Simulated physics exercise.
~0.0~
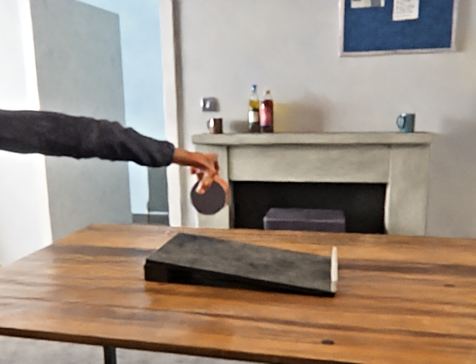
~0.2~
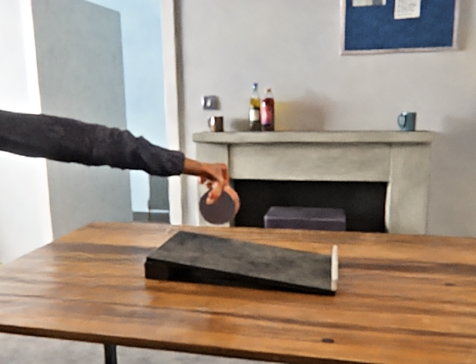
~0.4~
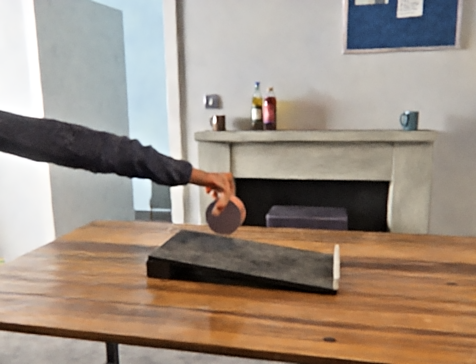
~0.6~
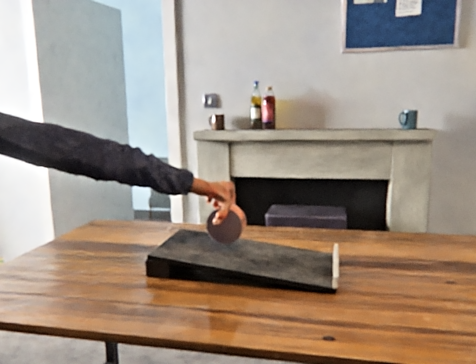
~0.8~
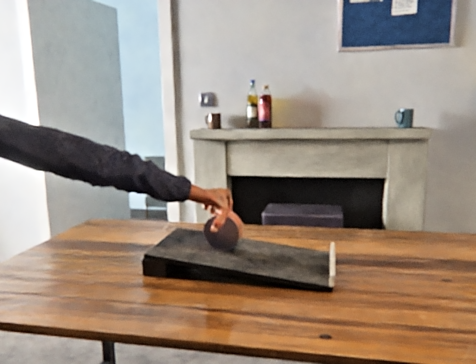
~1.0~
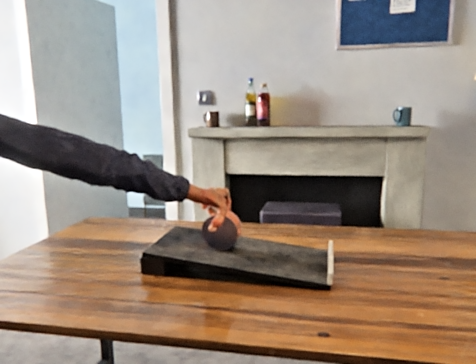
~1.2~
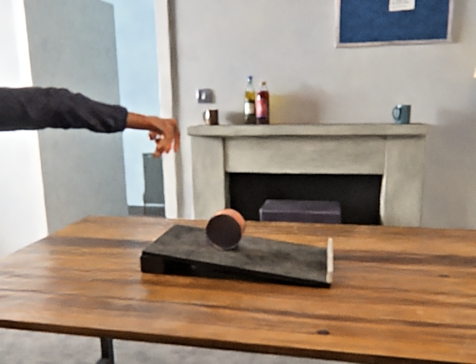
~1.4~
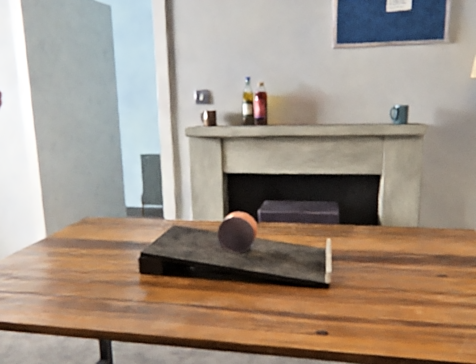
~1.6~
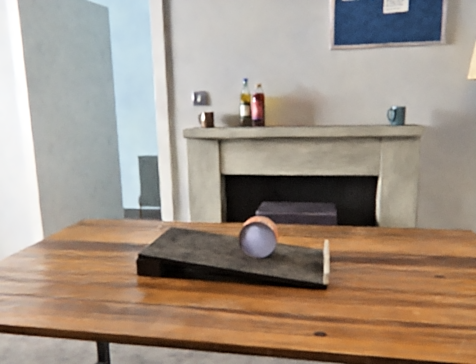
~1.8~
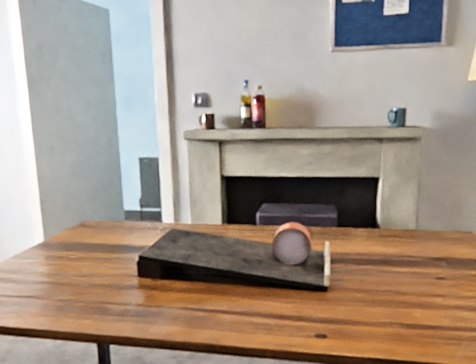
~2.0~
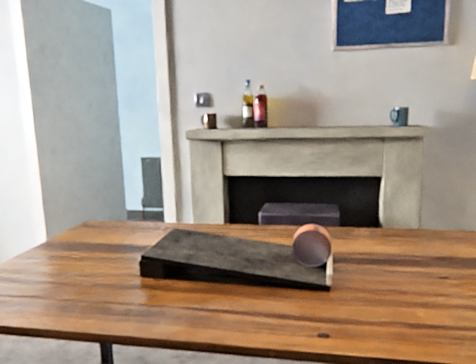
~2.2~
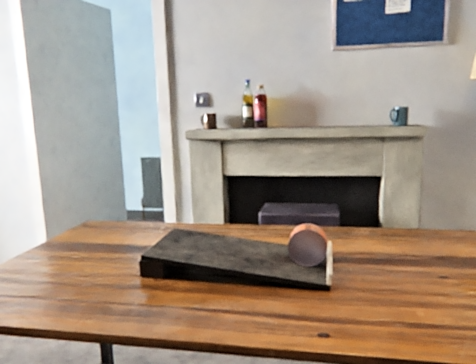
A hand sets an orange tub on a sloping board, and it rolls down rightward, stopping at the low end.
